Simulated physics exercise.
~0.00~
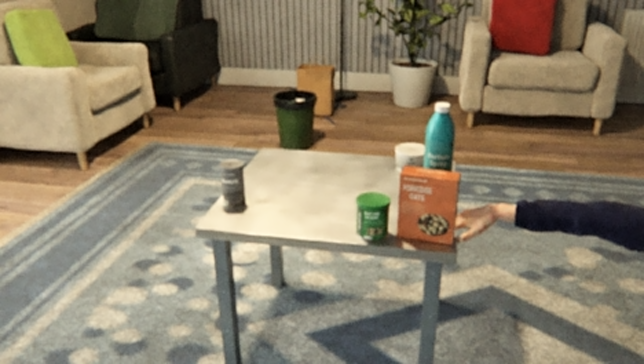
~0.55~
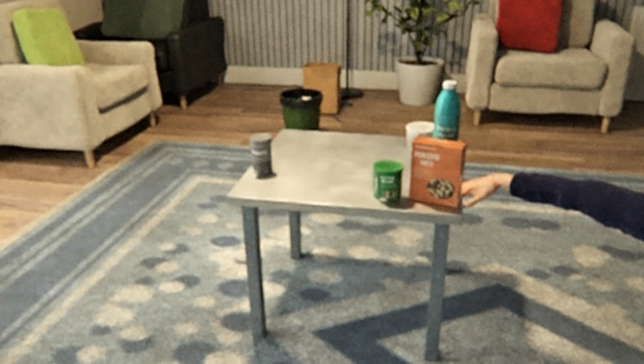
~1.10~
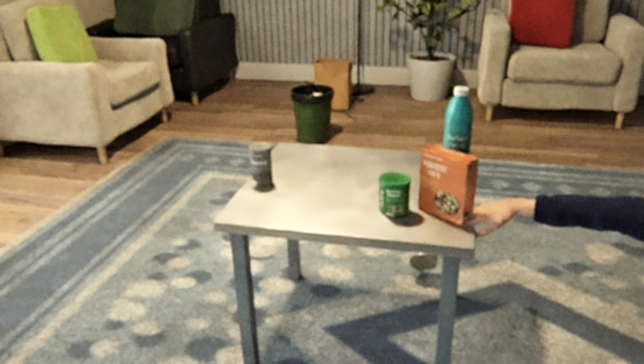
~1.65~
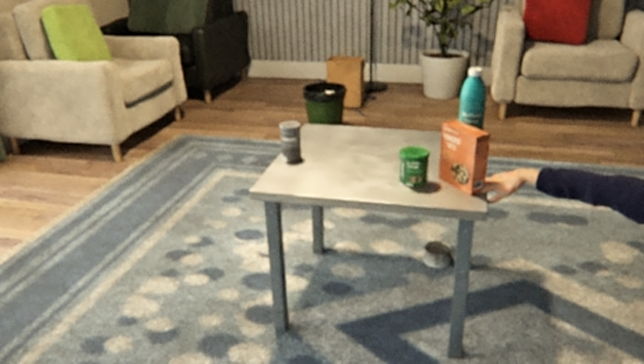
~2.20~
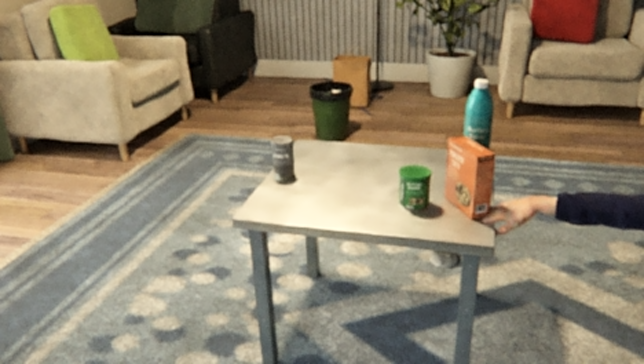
The side table jerks back and forth, and the white tub falls off onto the rug.
